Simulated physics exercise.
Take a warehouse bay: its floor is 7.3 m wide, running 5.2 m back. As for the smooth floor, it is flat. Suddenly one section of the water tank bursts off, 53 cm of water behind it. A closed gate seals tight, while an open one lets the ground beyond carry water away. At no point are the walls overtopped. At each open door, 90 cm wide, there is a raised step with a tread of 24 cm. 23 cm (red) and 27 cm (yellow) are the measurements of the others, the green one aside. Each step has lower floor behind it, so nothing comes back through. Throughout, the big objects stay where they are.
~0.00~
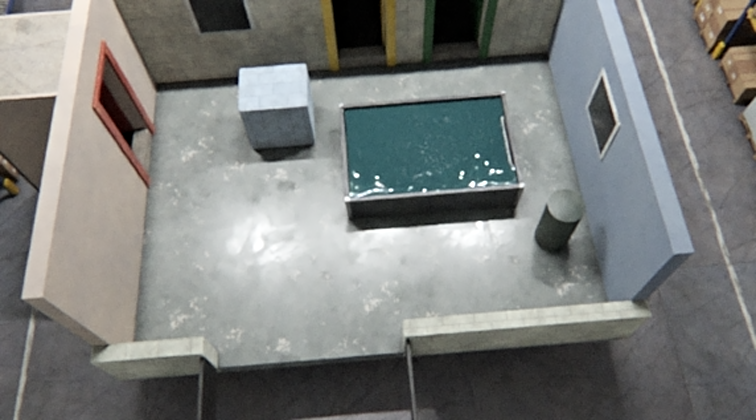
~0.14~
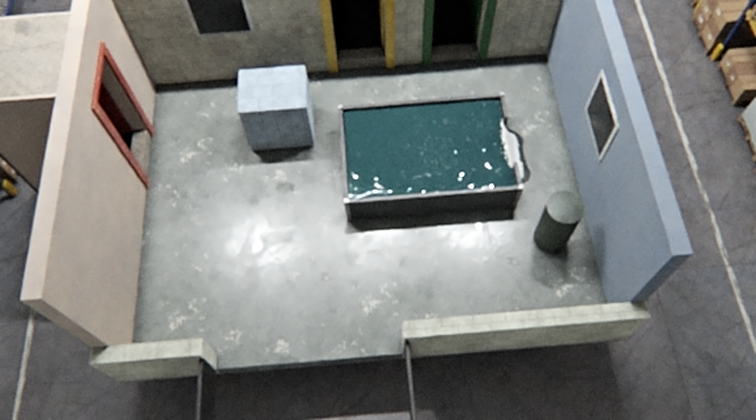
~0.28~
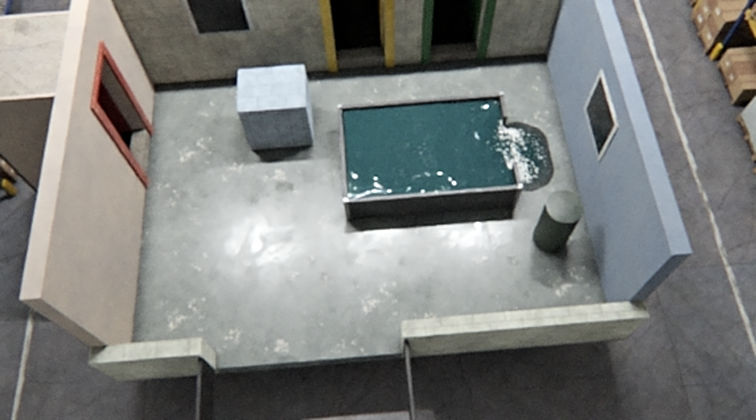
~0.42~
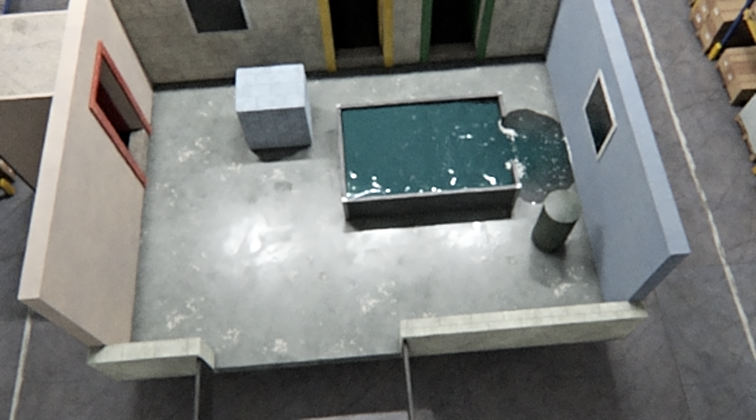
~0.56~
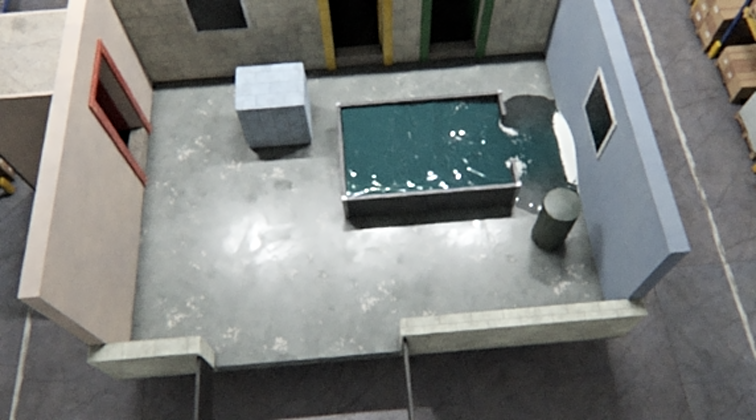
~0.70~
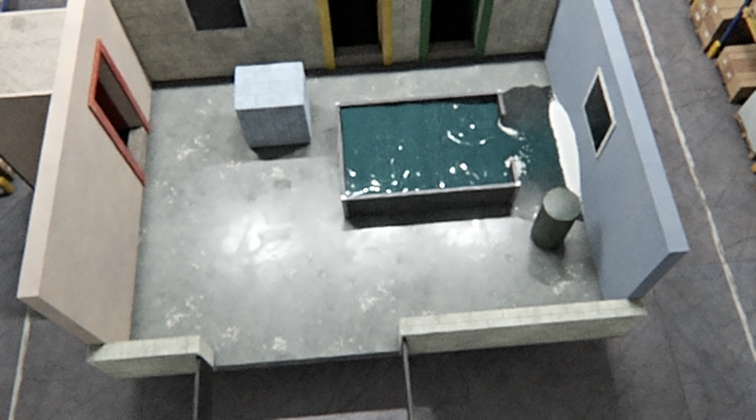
The footage shows a rectangular tank of dark green water in a walled bay when a section of its right side gives way, and water pours out, spreading across the floor to the blue wall and around a gray cylinder.
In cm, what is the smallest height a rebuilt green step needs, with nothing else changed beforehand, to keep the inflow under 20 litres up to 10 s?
Close to 6.5 cm is just enough.
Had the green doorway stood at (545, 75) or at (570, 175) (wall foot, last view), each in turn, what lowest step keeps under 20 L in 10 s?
You'd want about 20 cm there first, then about 31 cm.
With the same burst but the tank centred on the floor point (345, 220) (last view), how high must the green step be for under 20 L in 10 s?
It must be around 6.5 cm tall.
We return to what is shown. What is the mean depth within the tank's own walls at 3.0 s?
Mean depth: Approx. 31 cm.
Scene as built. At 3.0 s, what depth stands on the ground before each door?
Reading in centimetres: Green = 11, red = 0, yellow = 3.
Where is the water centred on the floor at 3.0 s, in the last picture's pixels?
I'd say around (465, 163).
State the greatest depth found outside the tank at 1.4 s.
37 cm.
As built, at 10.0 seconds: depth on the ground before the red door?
6.5 cm.
After 1.4 s water covers 10 % of the floor, deepest (37 cm) near (553, 157); it has not reached the green door.
After 3.0 s water covers 35 % of the floor, deepest (32 cm) near (564, 156); 11 cm at the green door, 0 litres in over its 19 cm step.
After 10.0 s water covers 95 % of the floor, deepest (13 cm) near (564, 156); 6 cm at the green door, 0 litres in over its 19 cm step.
At the green door as built, the water arrived by 1.9 s and peaked near 12 cm at 3.2 s.
With a step of 6 cm, 26 litres would have come in within the 10 s; with 8.5 cm, 8 litres. So under 20 litres takes about 6.5 cm.
